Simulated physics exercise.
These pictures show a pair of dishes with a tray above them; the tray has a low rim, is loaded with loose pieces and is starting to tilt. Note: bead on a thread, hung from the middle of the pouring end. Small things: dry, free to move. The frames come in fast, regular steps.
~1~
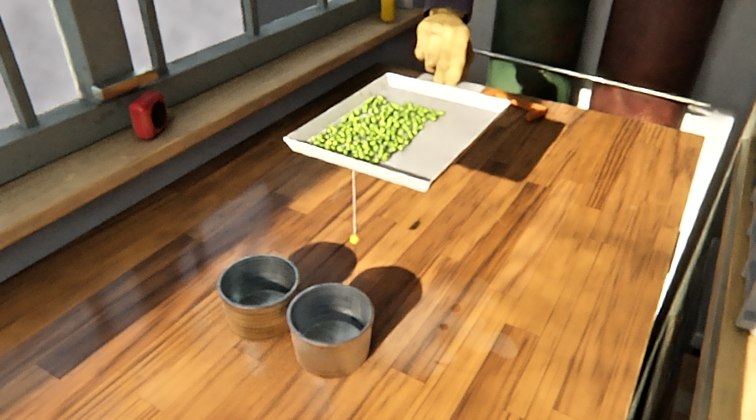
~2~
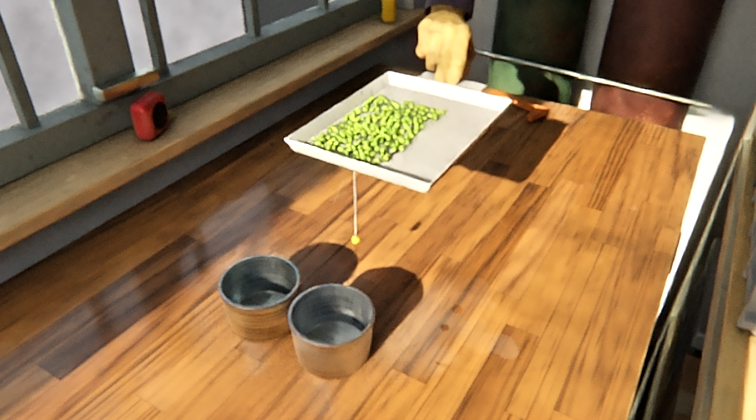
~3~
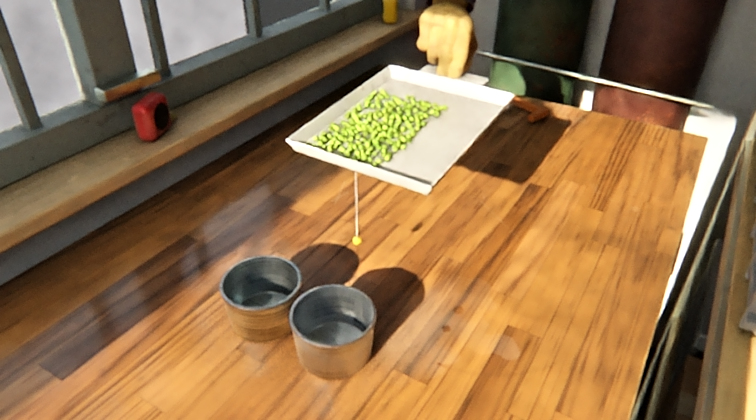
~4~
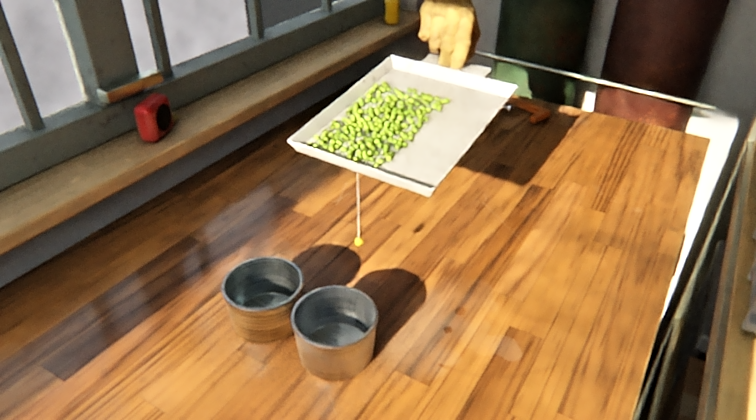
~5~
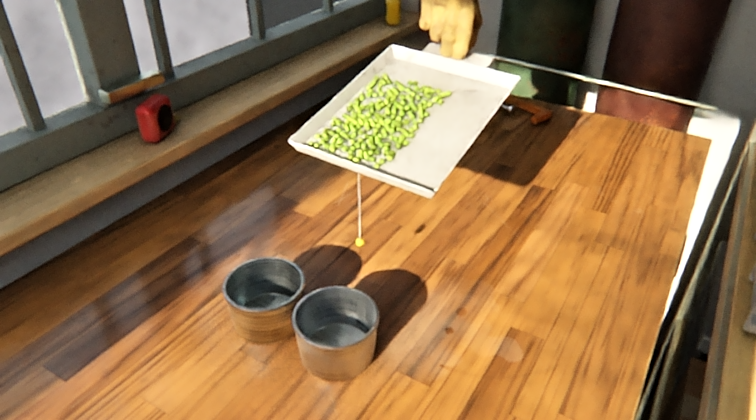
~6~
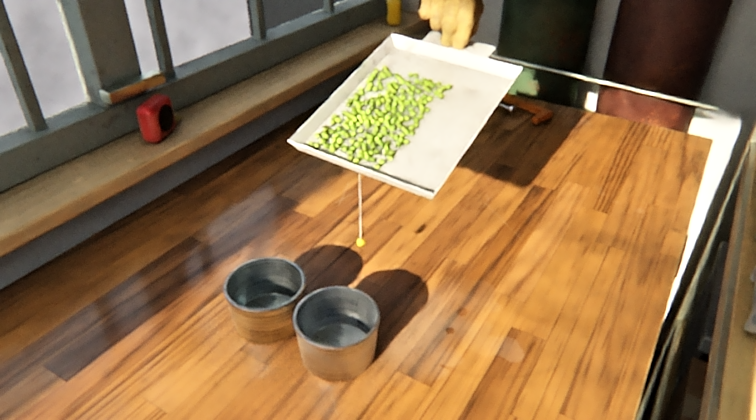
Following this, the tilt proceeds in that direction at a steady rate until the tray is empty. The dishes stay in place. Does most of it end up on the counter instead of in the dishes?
Yes, the dishes collect the minority.
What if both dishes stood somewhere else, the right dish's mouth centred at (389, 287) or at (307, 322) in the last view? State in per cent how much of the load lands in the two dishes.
Trial 1 near 90 percent, trial 2 near 0 percent.
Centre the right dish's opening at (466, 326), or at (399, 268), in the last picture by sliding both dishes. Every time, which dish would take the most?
Placement one: The left-positioned dish. Placement two: The right-positioned dish.
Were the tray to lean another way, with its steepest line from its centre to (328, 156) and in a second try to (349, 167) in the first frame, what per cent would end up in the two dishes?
Somewhere close to 0 % the first time, 0 % the second.
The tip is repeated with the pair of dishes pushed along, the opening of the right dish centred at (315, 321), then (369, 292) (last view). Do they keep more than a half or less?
The pair would catch the lesser share the first time and the greater share the second time.
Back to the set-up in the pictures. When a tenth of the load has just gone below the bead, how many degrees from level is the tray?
80° or so.
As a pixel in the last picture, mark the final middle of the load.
I'd say the middle ends up at about (378, 324).
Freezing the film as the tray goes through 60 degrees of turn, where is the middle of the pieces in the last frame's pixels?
The load is centred about (367, 162).
Shortly afterwards, tray tipped steeply; all but a few on the tray; only a few outside both; only a few in the air.
Next, tray tipped right over; only a few on the tray; only a few in the right dish; the bulk outside both; near a quarter in the air.
Some moments later, tray tipped past a quarter turn; only a few in the right dish; all but a few outside both.
In the end, tray tipped past a quarter turn; only a few in the right dish; none at all in the left dish; all but a few outside both.
